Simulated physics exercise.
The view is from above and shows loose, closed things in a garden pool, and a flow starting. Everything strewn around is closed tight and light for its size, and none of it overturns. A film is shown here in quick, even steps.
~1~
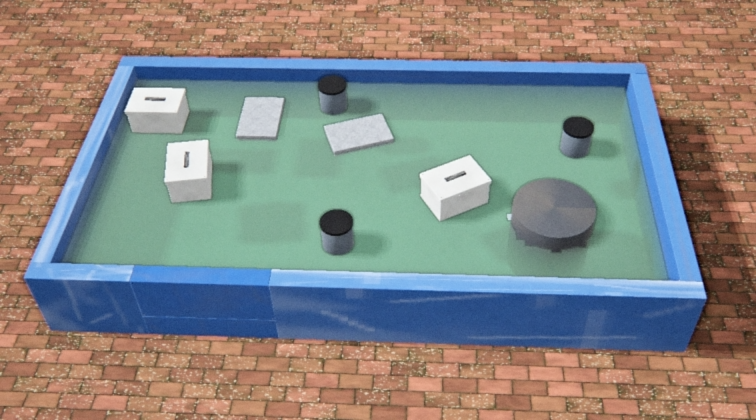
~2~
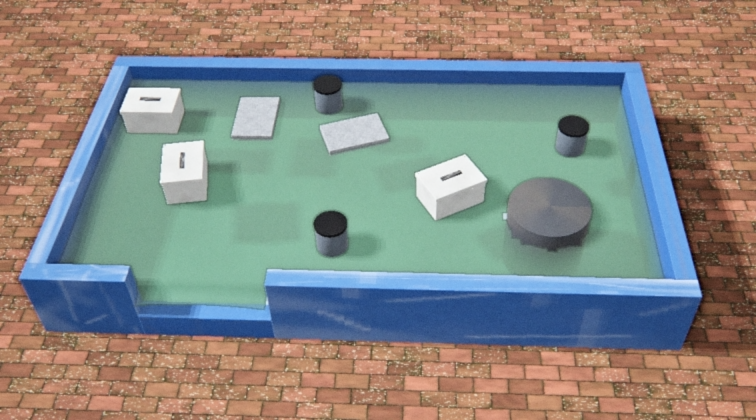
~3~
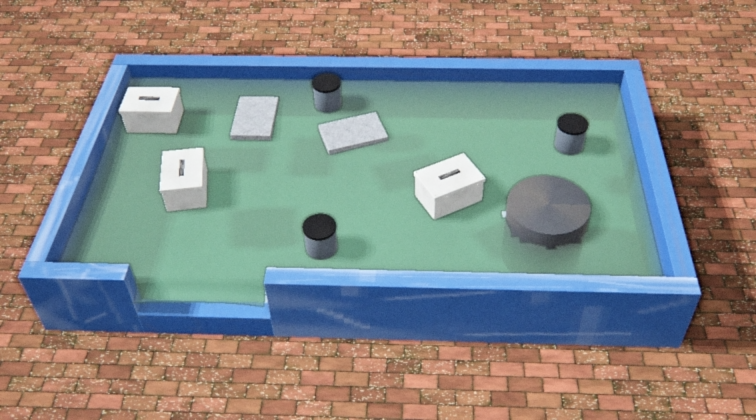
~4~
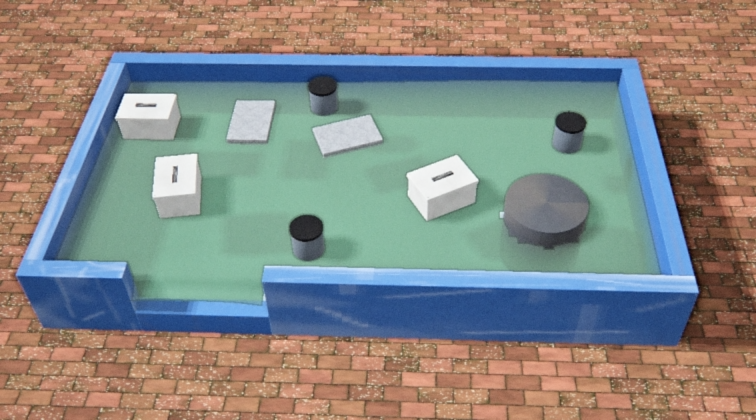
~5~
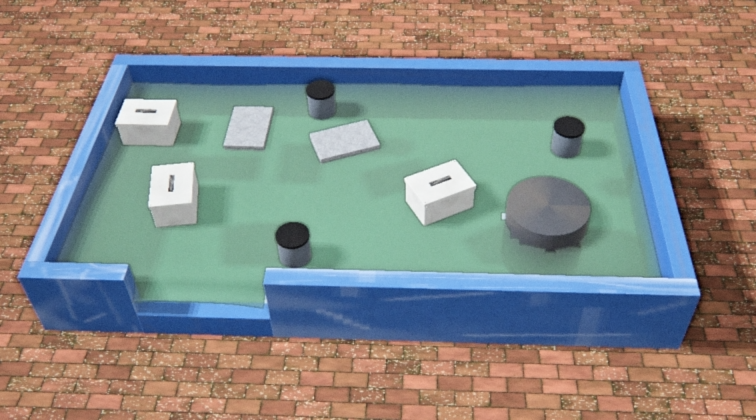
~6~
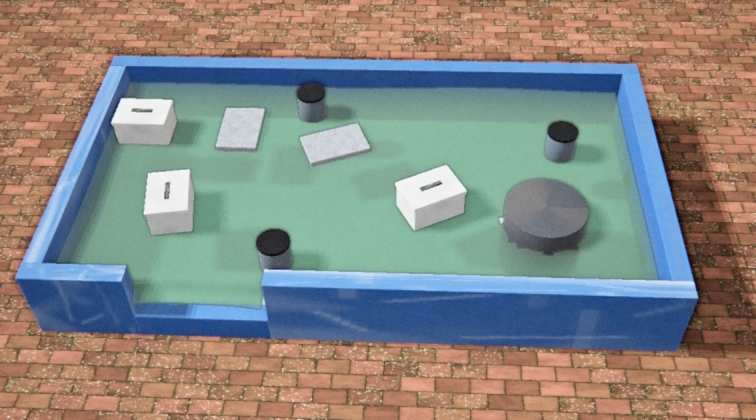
A gap opening in the blue wall of a garden pool, then floating boxes and black-topped pails drifting slightly left and nearer.
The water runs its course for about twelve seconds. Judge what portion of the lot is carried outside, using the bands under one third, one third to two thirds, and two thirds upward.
Well, what gets flushed out makes up a share smaller than a third.
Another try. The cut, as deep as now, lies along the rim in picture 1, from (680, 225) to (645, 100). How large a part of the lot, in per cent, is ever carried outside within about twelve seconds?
It works out to some 20 in a hundred.
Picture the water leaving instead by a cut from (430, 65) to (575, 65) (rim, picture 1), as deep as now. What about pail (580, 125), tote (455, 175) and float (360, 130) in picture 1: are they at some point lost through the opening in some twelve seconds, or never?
One after the other: Out, washed out, carried outside.
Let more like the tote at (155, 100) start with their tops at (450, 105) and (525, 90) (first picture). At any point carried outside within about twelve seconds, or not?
First one does not escape, second one does not escape.
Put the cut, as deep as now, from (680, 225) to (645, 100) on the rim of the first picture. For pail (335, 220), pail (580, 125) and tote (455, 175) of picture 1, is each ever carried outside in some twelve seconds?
My answer, each in turn: Not lost, lost, lost.
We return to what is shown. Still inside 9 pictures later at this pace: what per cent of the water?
Estimate: Roughly 80 %.
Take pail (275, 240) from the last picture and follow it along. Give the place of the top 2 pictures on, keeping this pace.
My guess is roughly (229, 264).
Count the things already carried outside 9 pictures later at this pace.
Tally: 2.
A moment on, 0 of 8 are out; 8 afloat.
Next, 2 of 8 are out; 6 afloat.
Later, 2 of 8 are out; 6 afloat.
In the end, 2 of 8 are out; 6 afloat.
